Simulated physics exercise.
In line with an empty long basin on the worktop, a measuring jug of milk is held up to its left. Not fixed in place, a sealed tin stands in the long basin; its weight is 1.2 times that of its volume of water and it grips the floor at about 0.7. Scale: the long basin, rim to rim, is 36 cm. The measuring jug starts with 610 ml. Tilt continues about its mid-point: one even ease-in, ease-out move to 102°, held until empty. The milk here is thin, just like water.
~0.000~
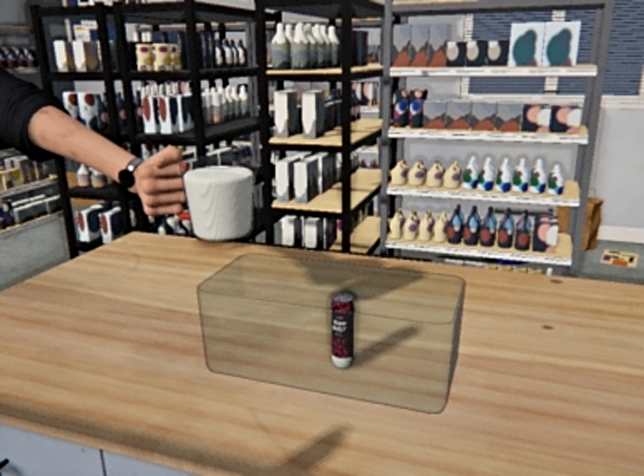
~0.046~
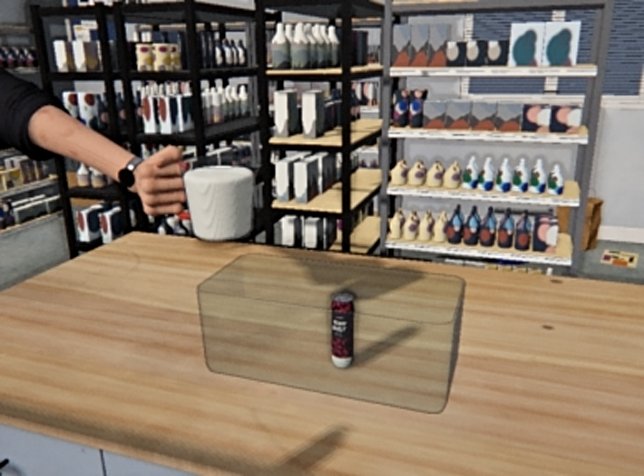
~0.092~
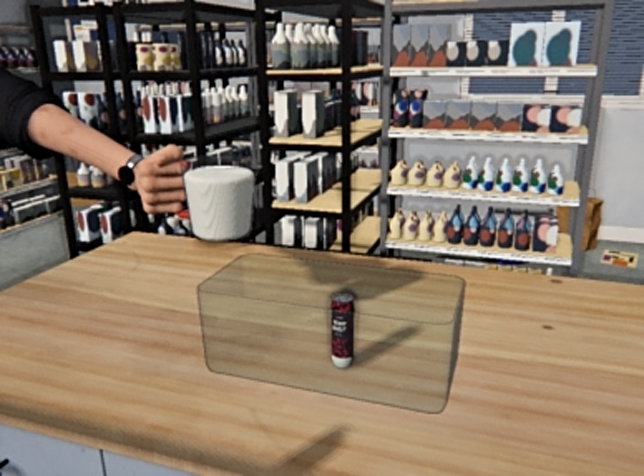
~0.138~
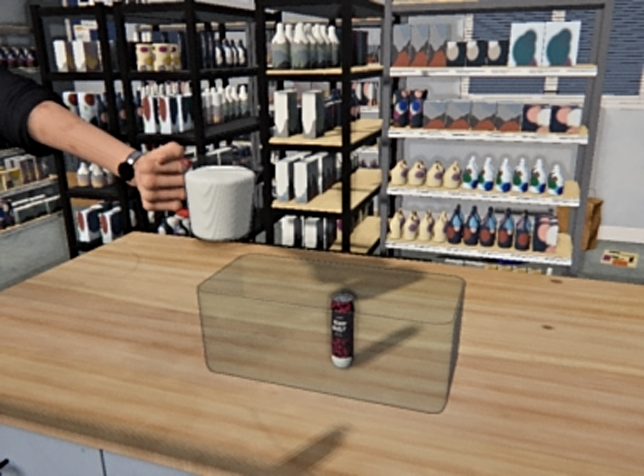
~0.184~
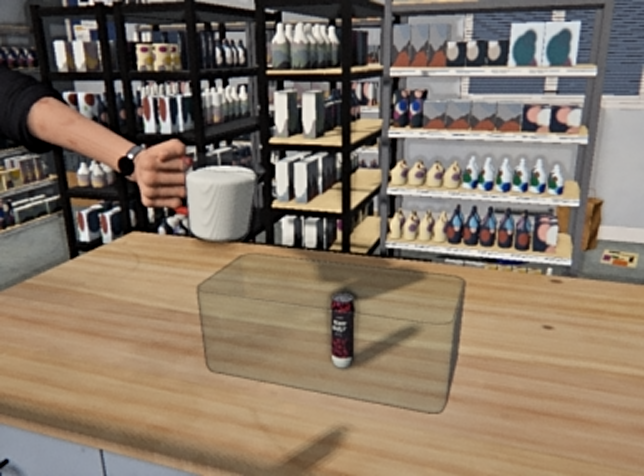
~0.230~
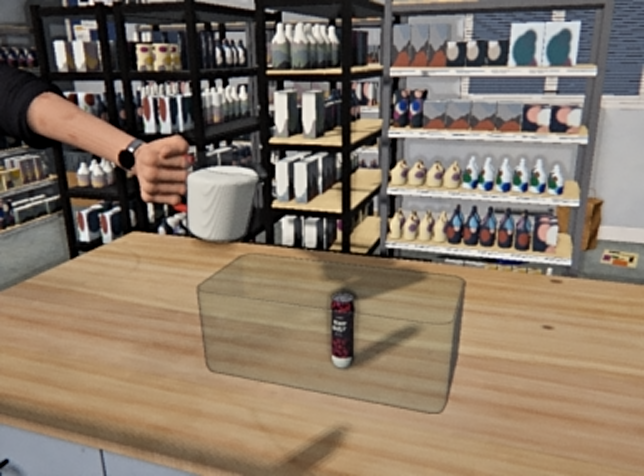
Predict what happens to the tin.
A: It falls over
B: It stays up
B, it stays up.
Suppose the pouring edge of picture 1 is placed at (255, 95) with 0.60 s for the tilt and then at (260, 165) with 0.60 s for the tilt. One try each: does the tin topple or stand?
The tin overturns the first time and stays vertical the second time.
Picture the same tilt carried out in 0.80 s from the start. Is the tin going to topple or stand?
Then the tin does not tip.
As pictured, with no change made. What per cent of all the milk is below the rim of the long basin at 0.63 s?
Roughly 7 per cent.
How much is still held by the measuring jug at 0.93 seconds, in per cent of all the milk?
About 22 per cent.
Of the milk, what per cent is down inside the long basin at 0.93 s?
Some 64 percent.
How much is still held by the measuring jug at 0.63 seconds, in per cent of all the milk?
About 76 percent.
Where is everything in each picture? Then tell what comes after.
Tilt 0°; pouring edge (259, 165); surface from (191, 171) to (252, 175); the long basin's rim runs from (221, 271) to (460, 301); the tin's top is at (343, 301), in the first frame.
Tilt 0°; pouring edge (260, 166); surface from (191, 171) to (253, 175), in the second frame.
Tilt 2°; pouring edge (261, 167); surface from (192, 170) to (253, 175), in the third frame.
Tilt 4°; pouring edge (262, 169); surface from (192, 170) to (254, 176), in the fourth frame.
Tilt 7°; pouring edge (264, 172); surface from (194, 171) to (256, 176), in the fifth frame.
Tilt 11°; pouring edge (266, 175); surface from (196, 172) to (258, 177), in the sixth frame.
After 0.63 s the tilt is 65° and 76 per cent is still to pour; the tin stands where it began.
After 0.93 s the tilt is 98° and 22 per cent is still to pour; the tin stands where it began.
After 1.24 s the tilt is 102° and 1 per cent is still to pour; the tin stands where it began.
After 1.57 s the tilt is 102° and 0 per cent is still to pour; the tin stands where it began.
In the end the tin stands where it began.
